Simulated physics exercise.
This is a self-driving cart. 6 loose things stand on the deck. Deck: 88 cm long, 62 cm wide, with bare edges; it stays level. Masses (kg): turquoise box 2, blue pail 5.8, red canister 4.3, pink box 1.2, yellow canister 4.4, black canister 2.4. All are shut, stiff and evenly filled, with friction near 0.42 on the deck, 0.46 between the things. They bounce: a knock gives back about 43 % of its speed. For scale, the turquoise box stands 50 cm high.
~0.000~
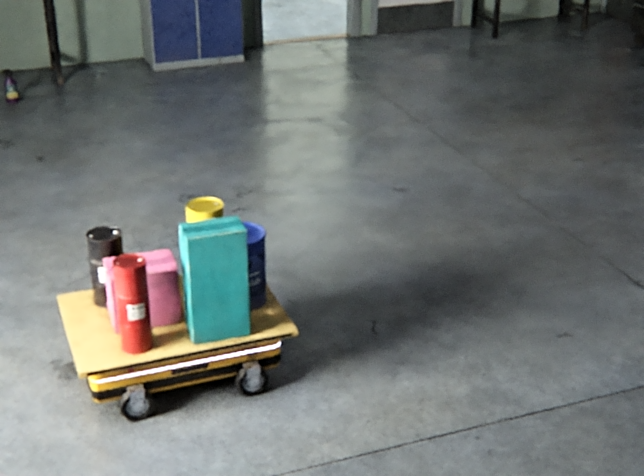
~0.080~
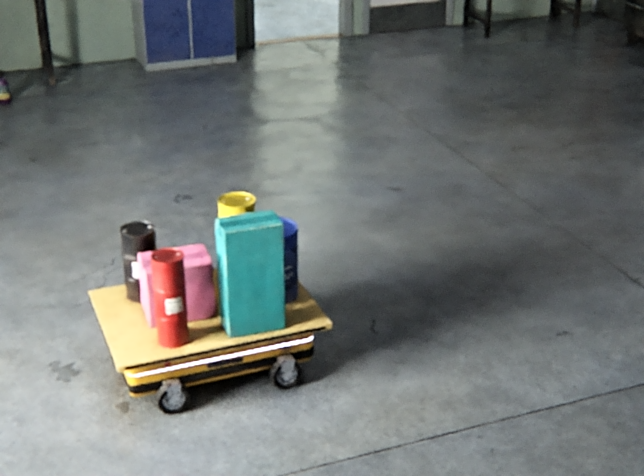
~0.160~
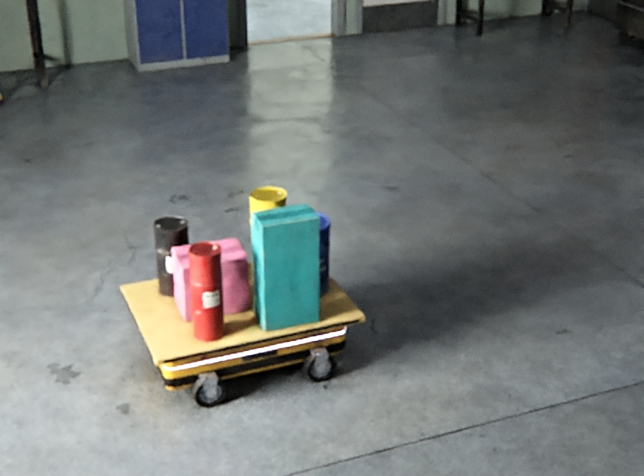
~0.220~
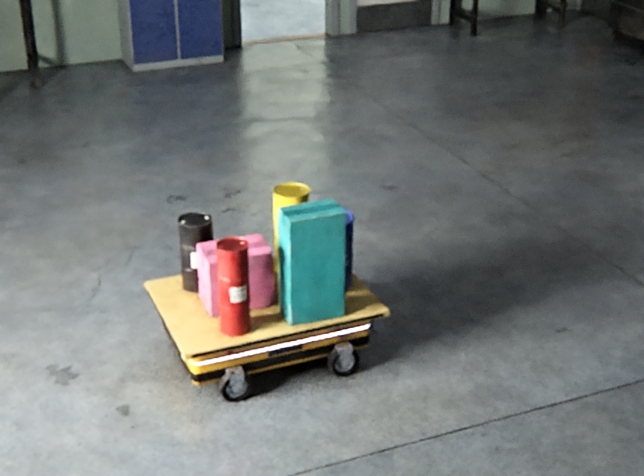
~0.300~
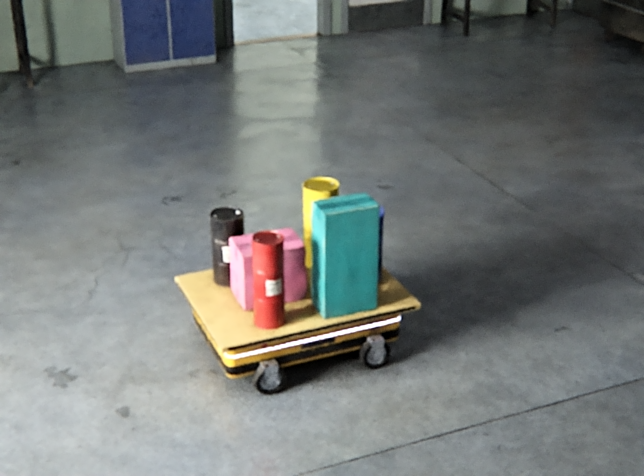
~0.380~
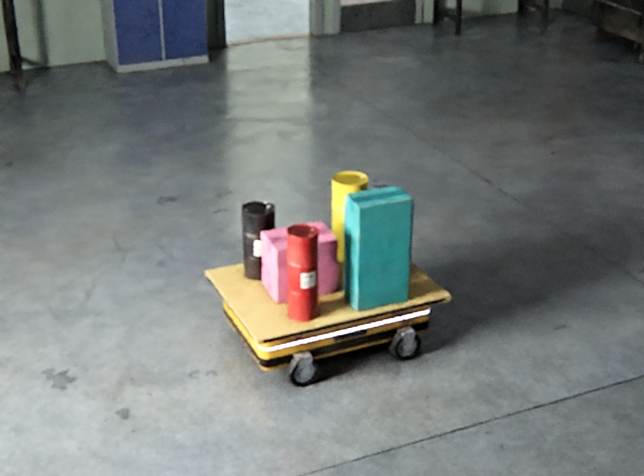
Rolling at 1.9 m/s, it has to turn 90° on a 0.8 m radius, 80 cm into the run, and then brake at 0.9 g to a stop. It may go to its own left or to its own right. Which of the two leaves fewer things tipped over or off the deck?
Fewer things are lost with the left turn.
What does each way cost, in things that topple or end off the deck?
Turning left 4, turning right 6.
Turning left. At 0.78 s, 148 cm covered, turned 38°; turquoise box and red canister now off the deck; blue pail slid 30 cm near (496, 189); yellow canister leaning 27°.
After 1.28 s, 243 cm covered, turned 90°; pink box slid 17 cm.
After 1.68 s, 256 cm covered, turned 90°, stopped; pink box slid 29 cm; black canister slid 23 cm.
By the end (2.1 s), off the deck, turquoise box, blue pail, red canister and yellow canister; not toppled but over 10 cm from the start, pink box and black canister.
Turning right instead, turquoise box, blue pail, red canister, pink box, yellow canister and black canister tipped over or off the deck, 6 of 6 in all.
